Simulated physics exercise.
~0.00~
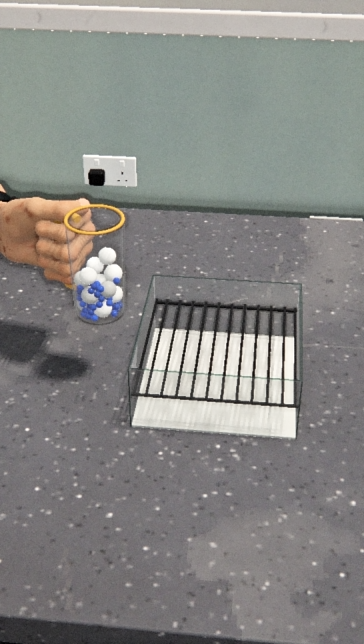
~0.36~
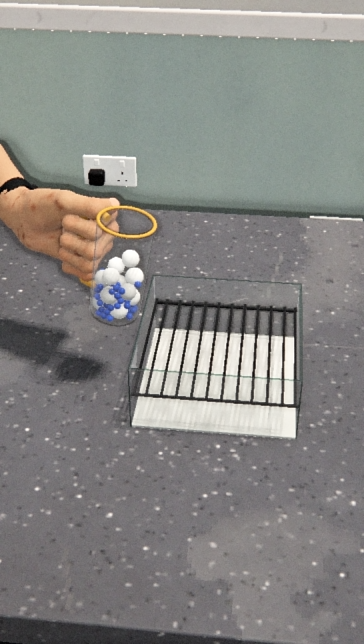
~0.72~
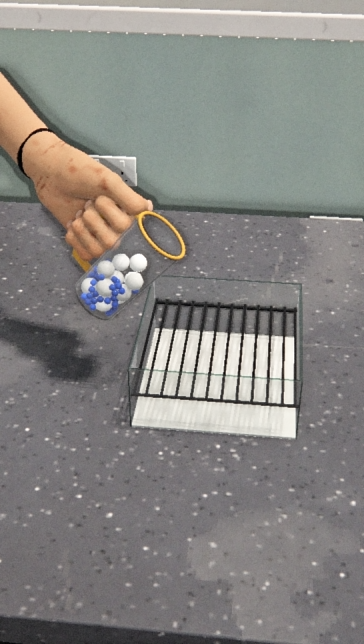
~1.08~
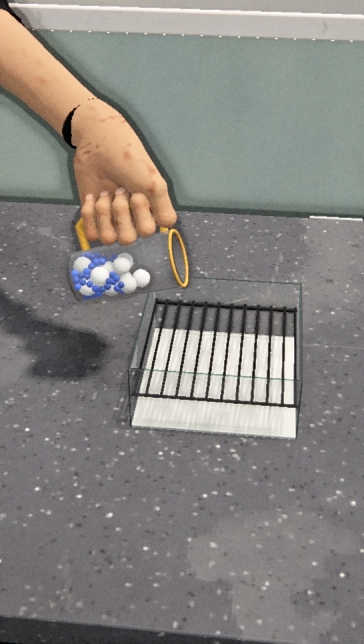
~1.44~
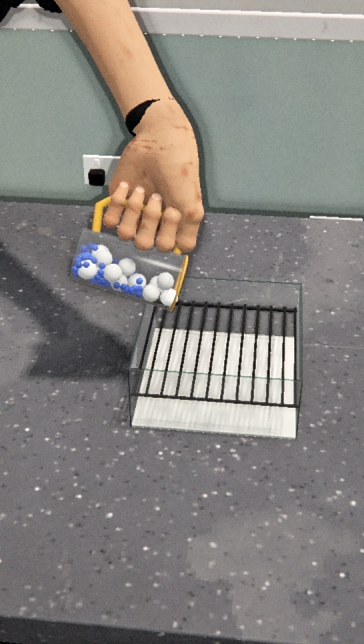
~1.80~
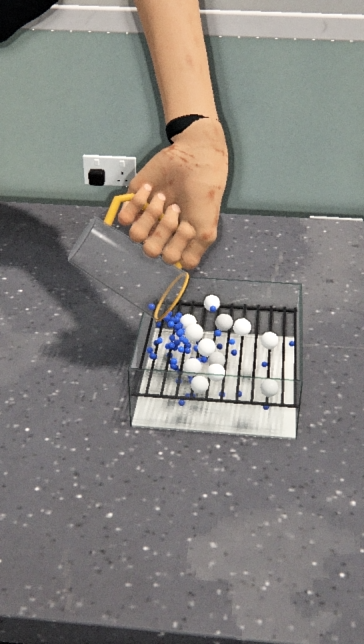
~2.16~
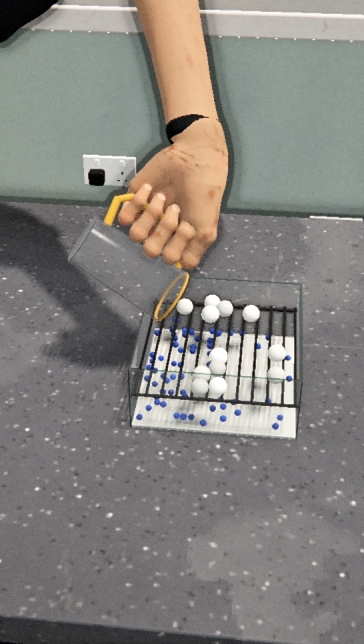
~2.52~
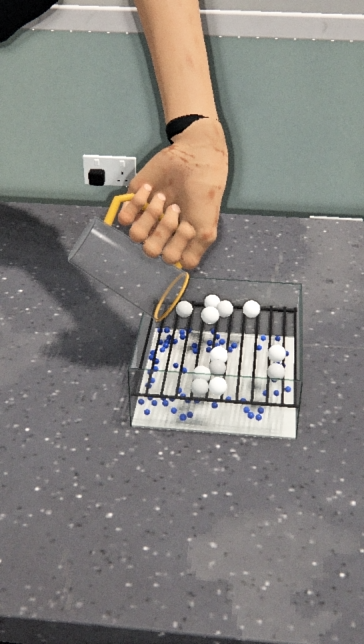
A hand pours blue and white balls onto a rack, and only the blue fall through.
